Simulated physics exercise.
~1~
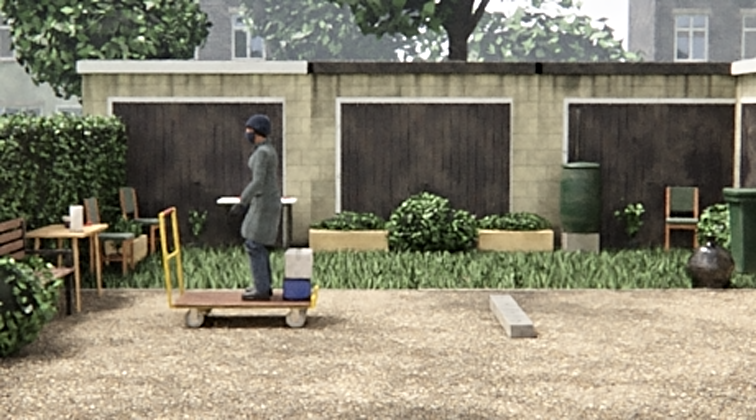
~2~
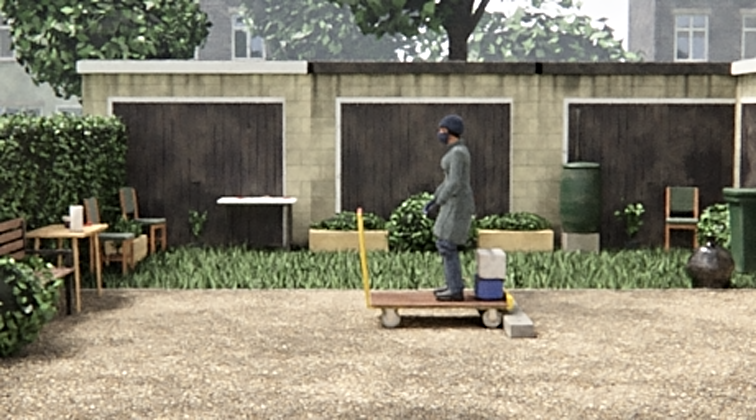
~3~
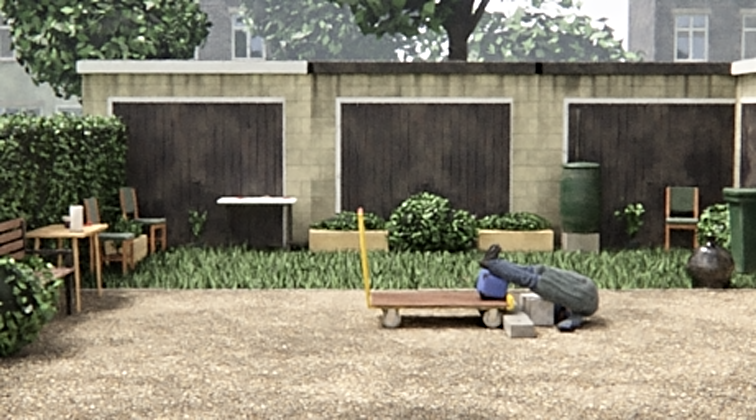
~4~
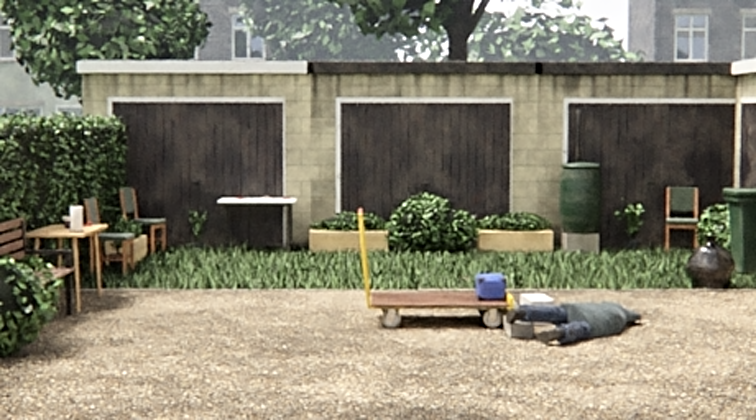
To begin with, a figure in a long grey coat and dark cap stands on a flat trolley with a yellow handle, a white carton stacked on a blue case behind them, in a gravel yard before a row of garages. The trolley rolls right toward a pale beam on the ground and stops against it. The figure pitches forward over the front edge, and the white carton tips off too. The figure ends up lying stretched out on the gravel beyond the beam, the carton beside their legs, while the blue case remains on the level deck.
